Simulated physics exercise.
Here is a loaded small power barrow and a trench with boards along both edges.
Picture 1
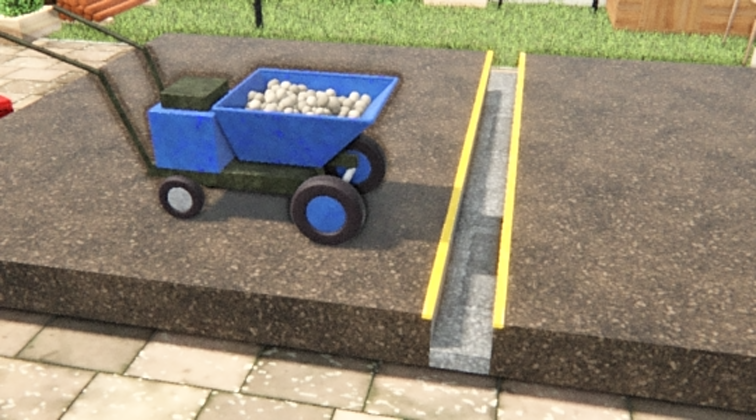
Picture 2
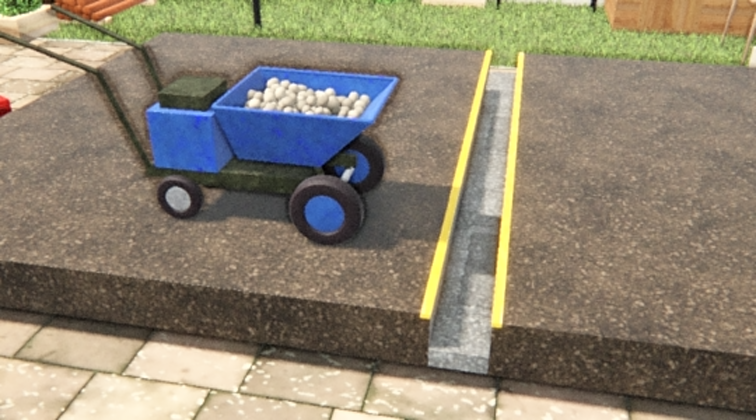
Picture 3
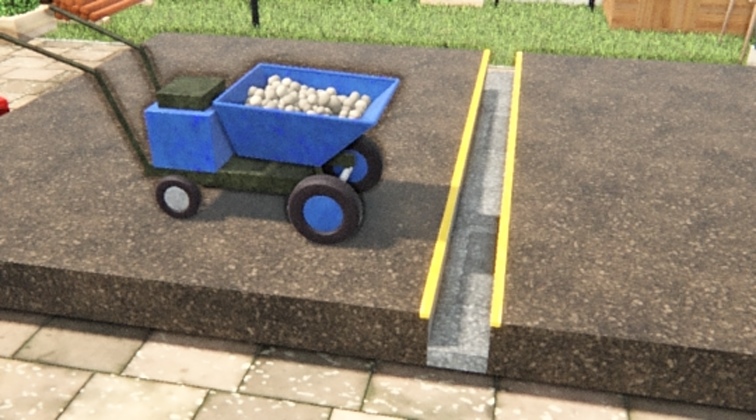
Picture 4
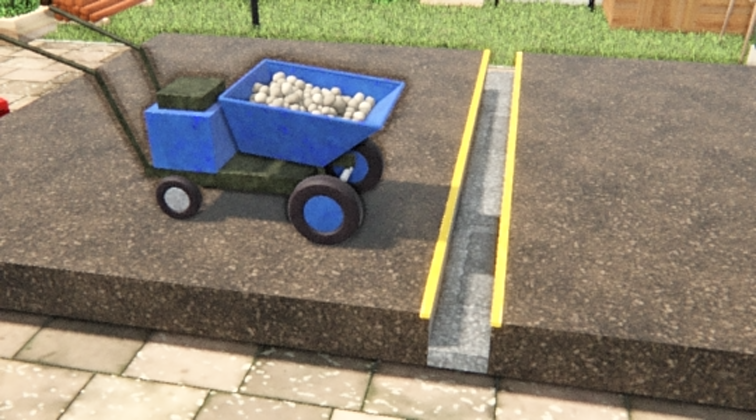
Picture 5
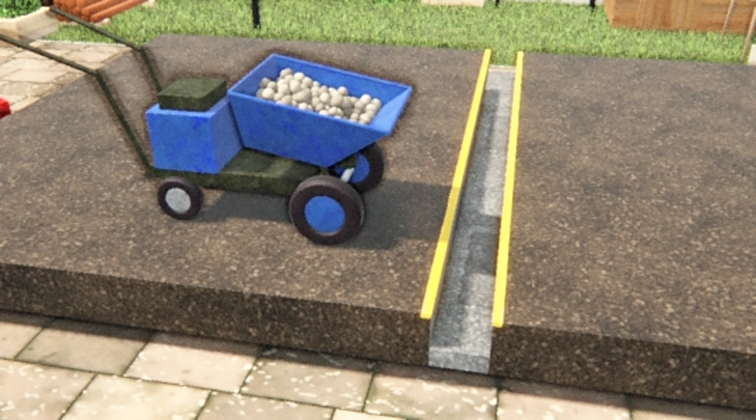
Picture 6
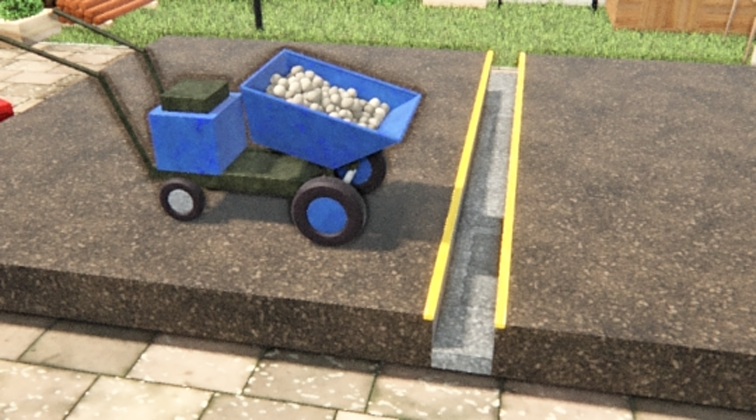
The blue skip of a small barrow, heaped with pale rounded stones, sits level at first, then tilts gradually forward to the right, its back edge rising while the stones stay inside. The barrow's wheels stay in place on a dark speckled slab at left, beside a narrow grey trench edged with yellow boards. Seen from slightly above, paving lies in front and grass behind, and the view barely shifts.
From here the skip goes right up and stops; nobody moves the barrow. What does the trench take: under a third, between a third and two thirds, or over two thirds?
In the trench: More than two thirds.
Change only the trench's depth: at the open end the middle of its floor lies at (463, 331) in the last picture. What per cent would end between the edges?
Some 50 per cent.
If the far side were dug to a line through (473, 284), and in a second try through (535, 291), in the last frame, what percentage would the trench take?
Roughly 40 per cent, and 80 per cent.
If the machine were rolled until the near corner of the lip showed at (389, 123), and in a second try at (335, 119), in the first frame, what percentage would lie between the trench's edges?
Roughly 80 per cent, and 40 per cent.
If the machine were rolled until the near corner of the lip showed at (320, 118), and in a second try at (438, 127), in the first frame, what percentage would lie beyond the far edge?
In turn 0 and 60 in a hundred.
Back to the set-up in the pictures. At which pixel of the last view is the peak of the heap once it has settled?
Around (482, 222).
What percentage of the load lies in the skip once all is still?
Roughly 20 in a hundred.
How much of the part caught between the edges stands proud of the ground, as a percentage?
It comes to 10 per cent or so.
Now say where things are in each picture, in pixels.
In the first frame, lip of the skip (372, 122), level; top of the load (284, 106), river pebbles; first edge of the trench (435, 280); far edge (502, 288), the trench under half as wide as the skip, and about half as deep as wide.
In the second frame, lip of the skip (371, 122), level; top of the load (283, 105).
In the third frame, lip of the skip (374, 124), tipped barely; top of the load (284, 103).
In the fourth frame, lip of the skip (380, 127), tipped a little; top of the load (289, 101).
In the fifth frame, lip of the skip (388, 133), tipped a little; top of the load (287, 103).
In the sixth frame, lip of the skip (399, 141), tipped clearly; top of the load (296, 95); first edge of the trench (437, 280); far edge (503, 288).
Just after the last frame, skip tipped steeply; every one in the skip.
A moment on, skip tipped right over; the larger part in the skip; just a few short of the trench; roughly a quarter in or heaped over the trench.
Further on, skip tipped right over; roughly a quarter in the skip; just a few short of the trench; the larger part in or heaped over the trench; just a few beyond it.
When it is over, skip tipped right over; roughly a quarter in the skip; just a few short of the trench; the larger part in or heaped over the trench; just a few beyond it.
